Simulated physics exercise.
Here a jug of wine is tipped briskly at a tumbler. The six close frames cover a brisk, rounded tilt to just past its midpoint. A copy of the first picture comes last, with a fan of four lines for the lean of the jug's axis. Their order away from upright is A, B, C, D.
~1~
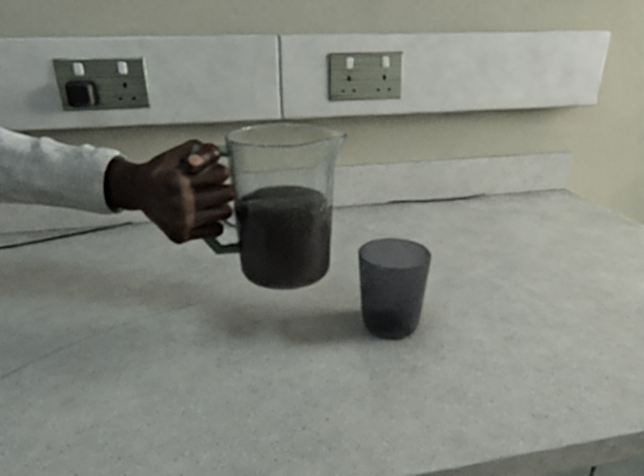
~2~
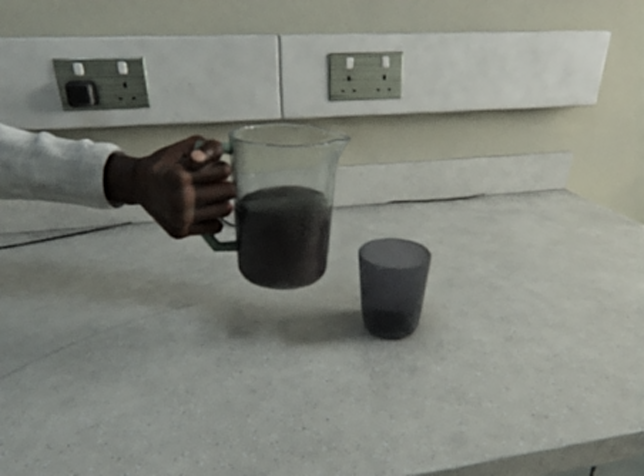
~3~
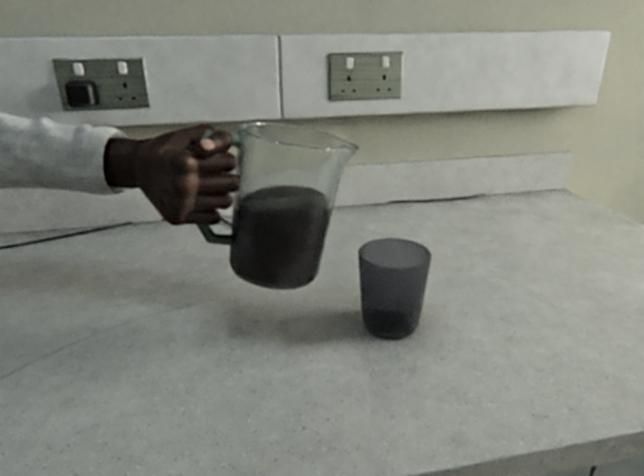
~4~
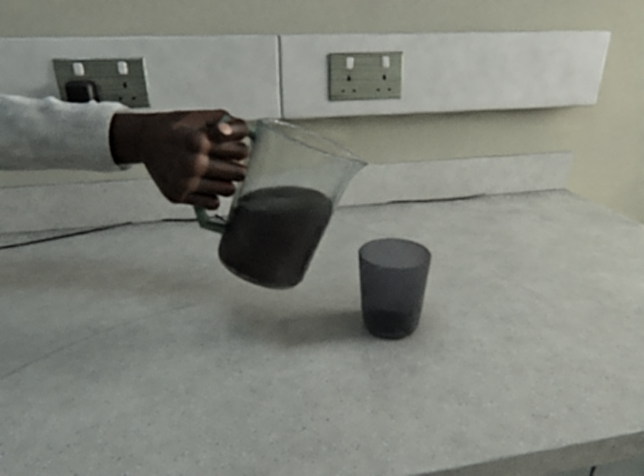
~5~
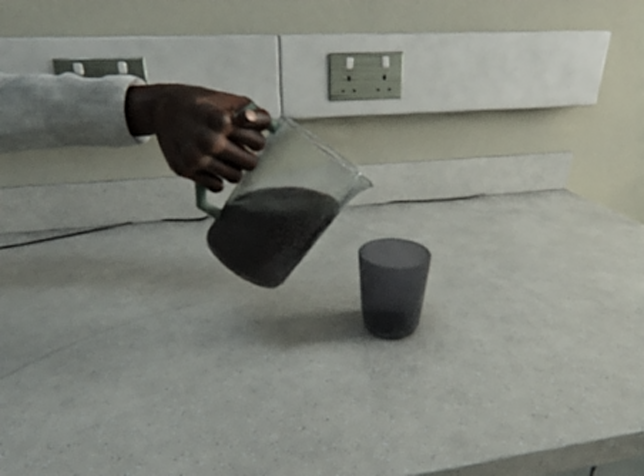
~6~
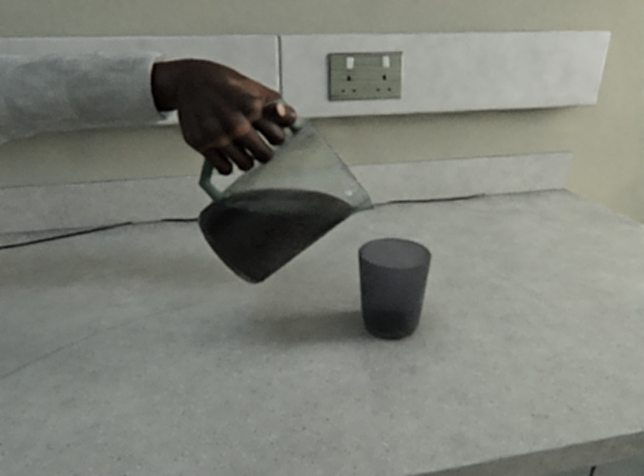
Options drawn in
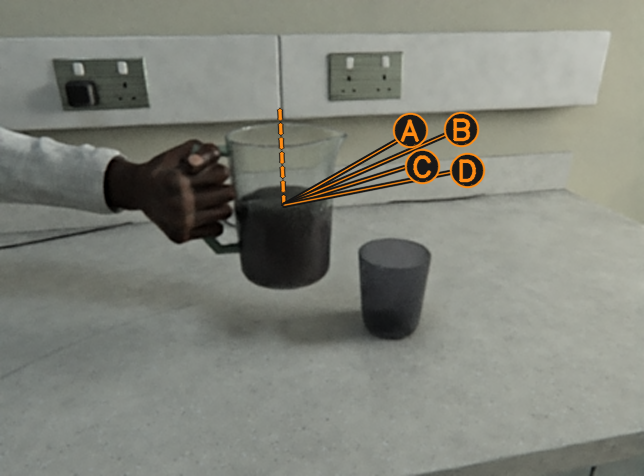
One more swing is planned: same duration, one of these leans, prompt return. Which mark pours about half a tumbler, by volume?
B works best here.
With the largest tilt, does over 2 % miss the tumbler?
Yes, it does.
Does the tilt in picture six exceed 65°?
No, it does not.
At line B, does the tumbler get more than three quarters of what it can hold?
No, it does not.
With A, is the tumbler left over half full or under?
Under half.
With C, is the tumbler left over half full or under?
Over half.
In orange, A at (396, 141); B at (445, 135); C at (404, 167); D at (450, 172).
With A, the tumbler ends with about 26 % of what it can hold.
With B, the tumbler ends with about 47 % of what it can hold.
With C, the tumbler ends with about 72 % of what it can hold.
With D, the tumbler ends with about 84 % of what it can hold; 8 % of the wine is spilt.
